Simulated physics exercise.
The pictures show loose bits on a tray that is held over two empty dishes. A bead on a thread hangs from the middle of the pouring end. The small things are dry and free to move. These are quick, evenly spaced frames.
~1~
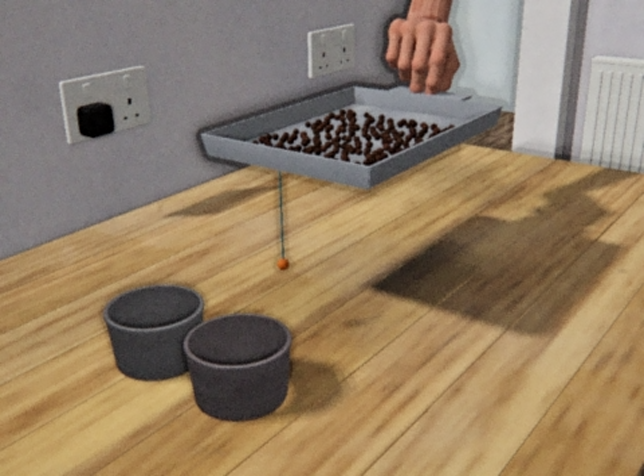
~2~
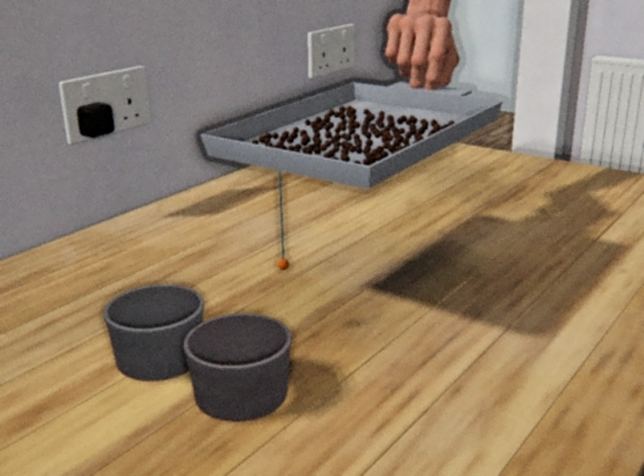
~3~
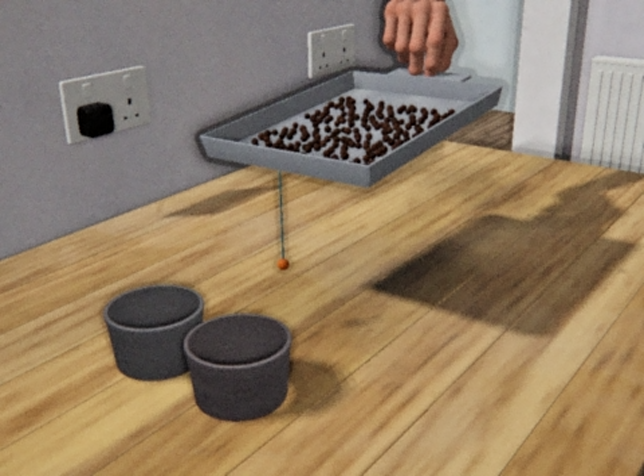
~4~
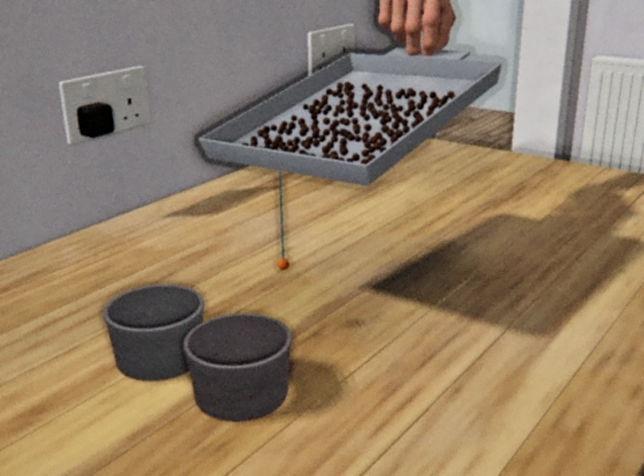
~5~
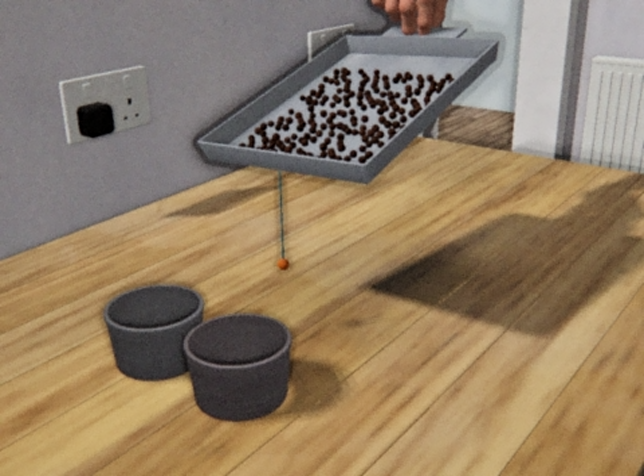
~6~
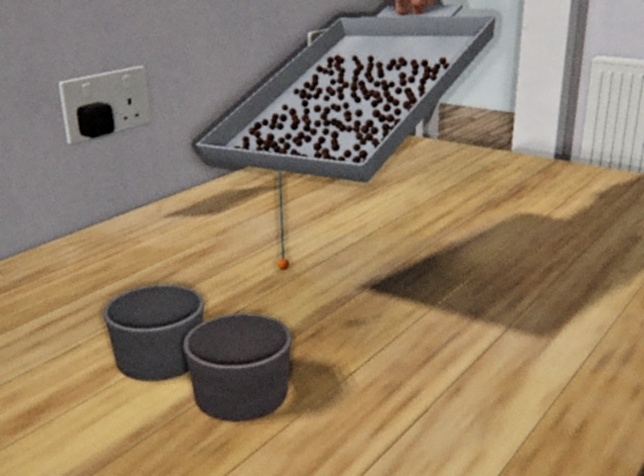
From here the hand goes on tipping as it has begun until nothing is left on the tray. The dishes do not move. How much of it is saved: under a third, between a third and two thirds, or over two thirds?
The two hold less than a third of the load.
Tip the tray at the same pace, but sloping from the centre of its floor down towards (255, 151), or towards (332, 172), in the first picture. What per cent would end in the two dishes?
About 0 and 0 per cent.
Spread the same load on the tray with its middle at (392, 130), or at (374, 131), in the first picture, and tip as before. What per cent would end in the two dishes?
In turn 10 and 20 in a hundred.
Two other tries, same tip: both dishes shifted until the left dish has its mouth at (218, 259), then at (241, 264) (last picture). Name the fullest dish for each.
One: The left-hand dish. Two: The left-hand dish.
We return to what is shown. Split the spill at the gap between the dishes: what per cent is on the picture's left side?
Close to 40 per cent.
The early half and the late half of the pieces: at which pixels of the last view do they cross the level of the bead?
Around (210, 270) and then (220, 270).
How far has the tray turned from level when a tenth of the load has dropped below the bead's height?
Near 90 degrees.
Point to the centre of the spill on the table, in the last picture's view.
Near (212, 331).
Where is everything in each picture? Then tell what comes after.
The first frame shows corners of the pouring end (207, 134) and (368, 165), level; middle of the load (349, 139), allspice berries; left dish (120, 347); right dish (204, 385); bead on its thread (283, 264).
The second frame shows corners of the pouring end (207, 134) and (368, 165), level; middle of the load (348, 137).
The third frame shows corners of the pouring end (206, 135) and (367, 164), tipped barely, lowest at the left corner; middle of the load (348, 131).
The fourth frame shows corners of the pouring end (204, 138) and (365, 163), tipped a little, lowest at the left corner; middle of the load (347, 122).
The fifth frame shows corners of the pouring end (203, 140) and (363, 162), tipped clearly, lowest at the left corner; middle of the load (344, 114).
The sixth frame shows corners of the pouring end (202, 143) and (361, 162), tipped clearly, lowest at the left corner; middle of the load (338, 108), the larger part on the move; left dish (120, 347); right dish (204, 385).
Just after the last frame, tray tipped steeply; almost all on the tray; just a few in the right dish; just a few in the left dish; just a few outside both; just a few in the air.
A moment on, tray tipped past a quarter turn; roughly two thirds on the tray; just a few in the right dish; just a few in the left dish; about a tenth outside both; roughly a quarter in the air.
Further on, tray tipped past a quarter turn; about a tenth in the right dish; about a tenth in the left dish; the larger part outside both.
When it is over, tray tipped past a quarter turn; about a tenth in the right dish; about a tenth in the left dish; the larger part outside both.
